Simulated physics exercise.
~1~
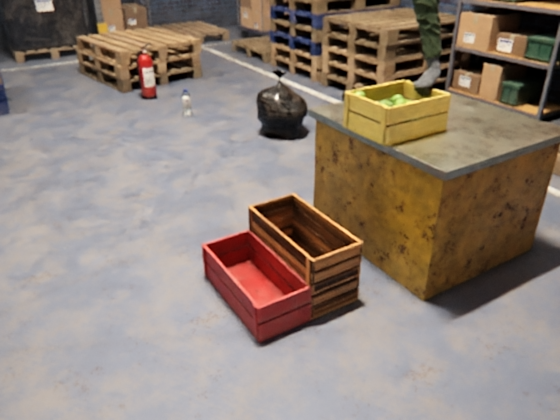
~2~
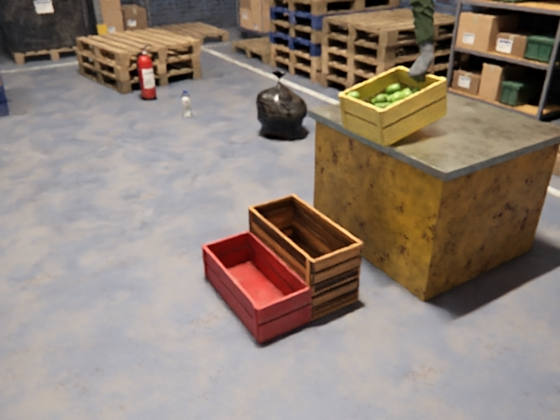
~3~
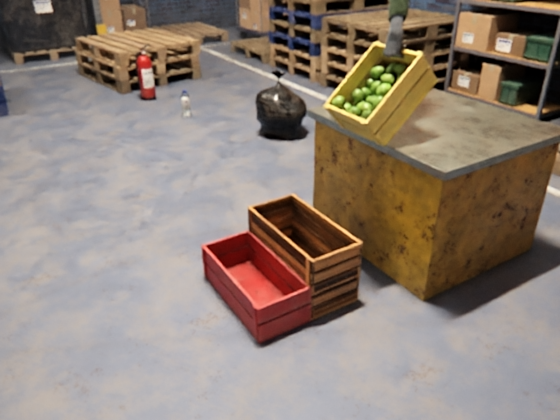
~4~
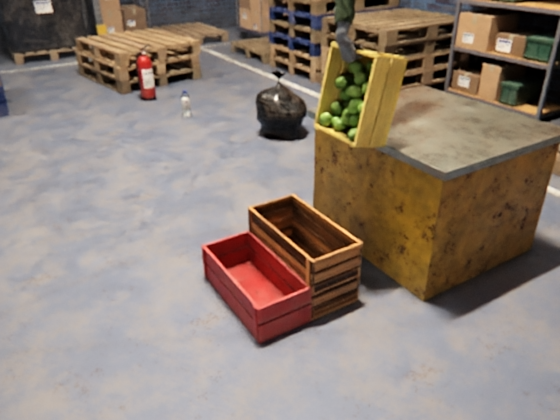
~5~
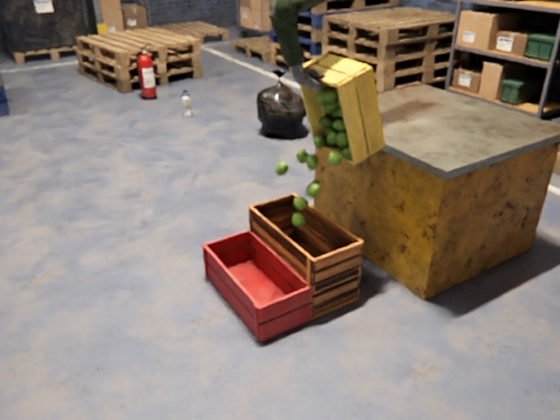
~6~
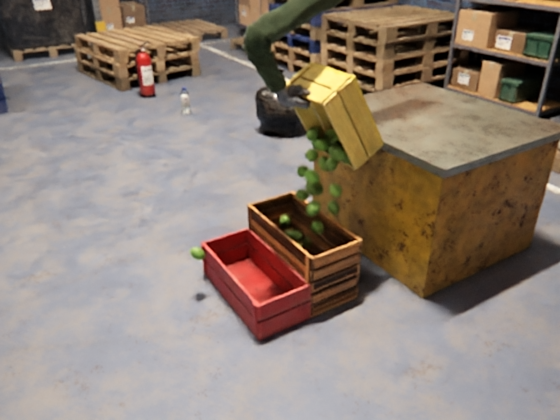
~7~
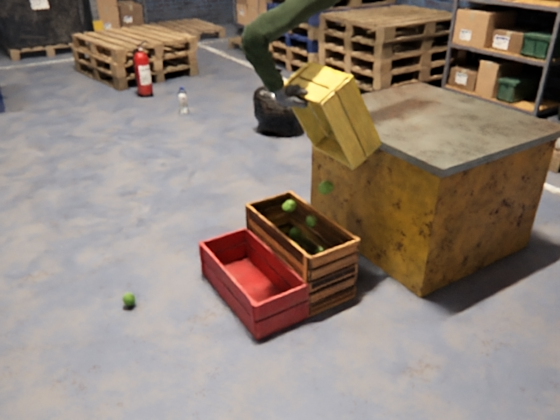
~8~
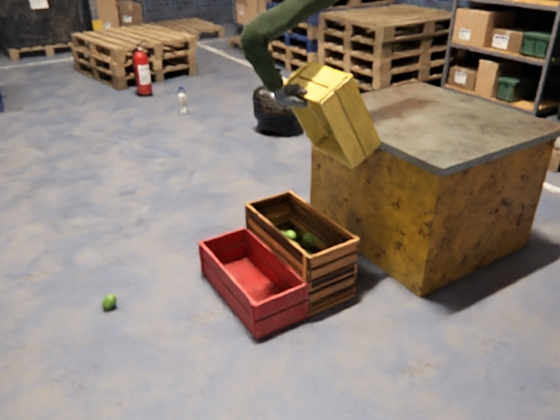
Limes tumbling from a yellow box tipped by a worker's arm into a wooden box, one rolling away across the floor.
